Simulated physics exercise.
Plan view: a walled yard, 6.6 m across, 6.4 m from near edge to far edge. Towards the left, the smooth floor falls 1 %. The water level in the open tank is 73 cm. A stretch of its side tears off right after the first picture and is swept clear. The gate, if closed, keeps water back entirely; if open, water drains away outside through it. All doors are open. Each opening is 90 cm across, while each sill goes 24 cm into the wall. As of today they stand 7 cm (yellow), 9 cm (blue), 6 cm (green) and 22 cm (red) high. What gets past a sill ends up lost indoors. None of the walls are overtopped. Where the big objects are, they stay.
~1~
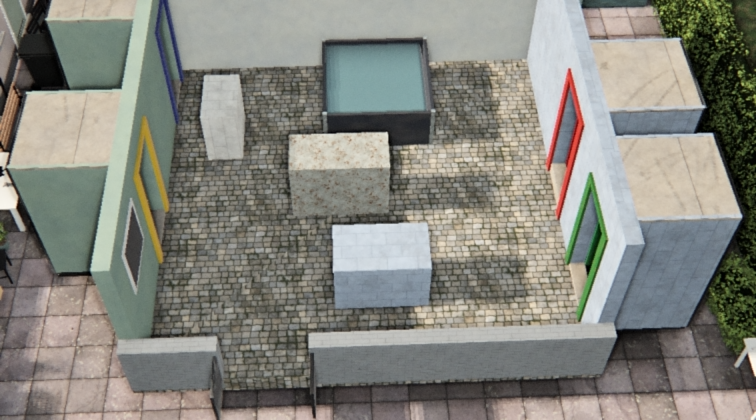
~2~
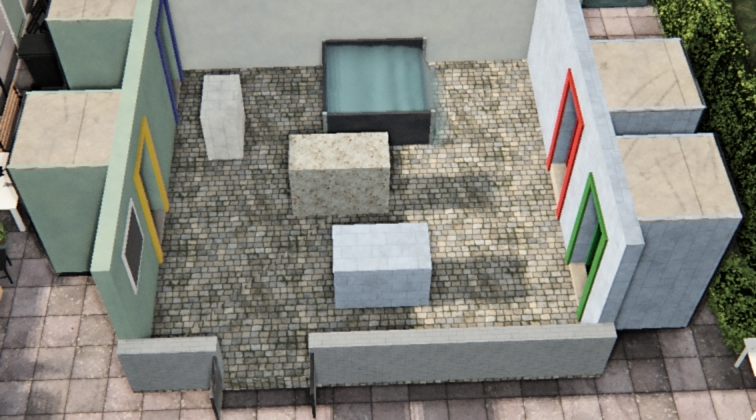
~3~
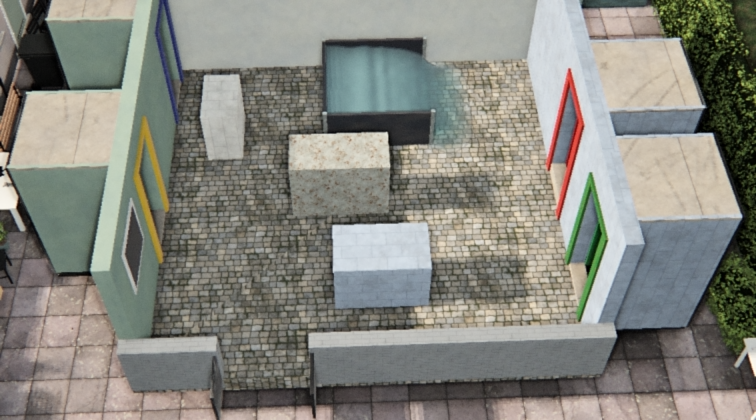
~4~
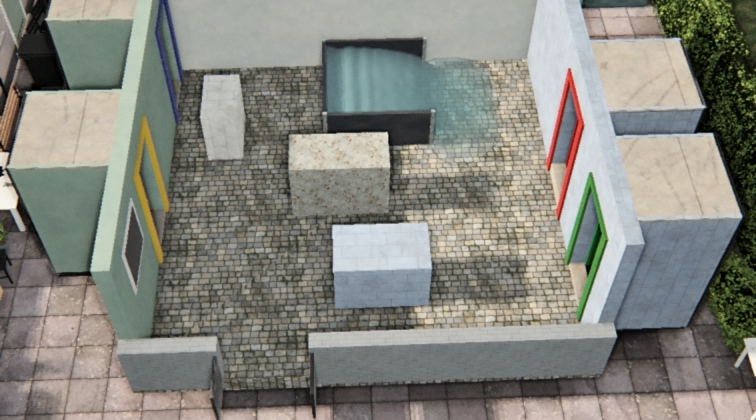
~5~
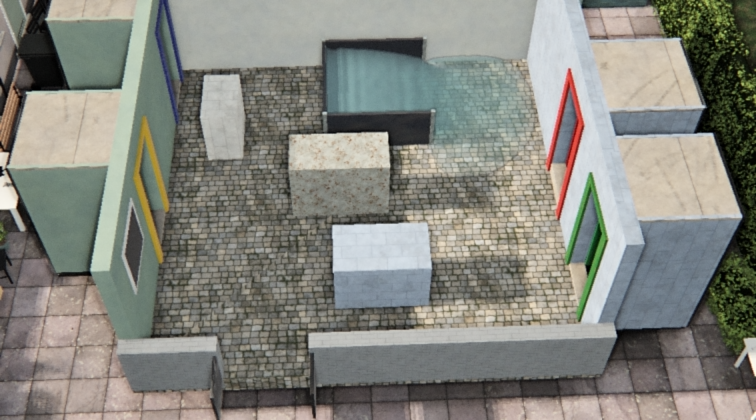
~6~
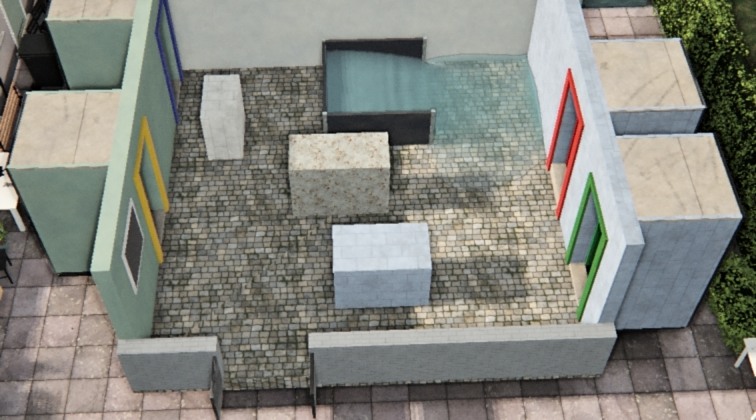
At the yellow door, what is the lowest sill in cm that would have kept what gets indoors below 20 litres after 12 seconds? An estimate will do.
Somewhere near 6 cm.
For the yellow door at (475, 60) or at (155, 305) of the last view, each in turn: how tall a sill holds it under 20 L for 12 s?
Around 32 and 10.0 cm respectively.
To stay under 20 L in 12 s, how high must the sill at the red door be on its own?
I'd raise red to close to 11.5 cm.
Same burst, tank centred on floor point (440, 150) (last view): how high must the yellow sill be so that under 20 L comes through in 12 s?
At least some 6.0 centimetres tall.
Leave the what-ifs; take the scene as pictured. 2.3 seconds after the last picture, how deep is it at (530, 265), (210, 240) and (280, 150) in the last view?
Approx. 8 / 0 / 0 cm.
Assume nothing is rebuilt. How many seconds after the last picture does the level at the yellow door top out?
Peak time: Around 5.5 s.
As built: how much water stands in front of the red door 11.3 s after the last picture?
About 4.5 cm.
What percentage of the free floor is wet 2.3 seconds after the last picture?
Approximately 40 %.
Then, 0.7 s after the last picture water covers 20 % of the floor, deepest (54 cm) near (523, 69); it has not reached the yellow door.
Then, 2.3 s after the last picture water covers 40 % of the floor, deepest (26 cm) near (429, 72); it has not reached the yellow door.
Then, 11.3 s after the last picture water covers 100 % of the floor, deepest (11 cm) near (182, 80); 8 cm at the yellow door, 10 litres in over its 7 cm sill.
At the yellow door as built, the water peaked near 9 cm, 5.5 s after the last picture.
With a sill of 5 cm, 34 litres would have come in within the 12 s; with 8 cm, 4 litres. So under 20 litres takes about 6 cm.
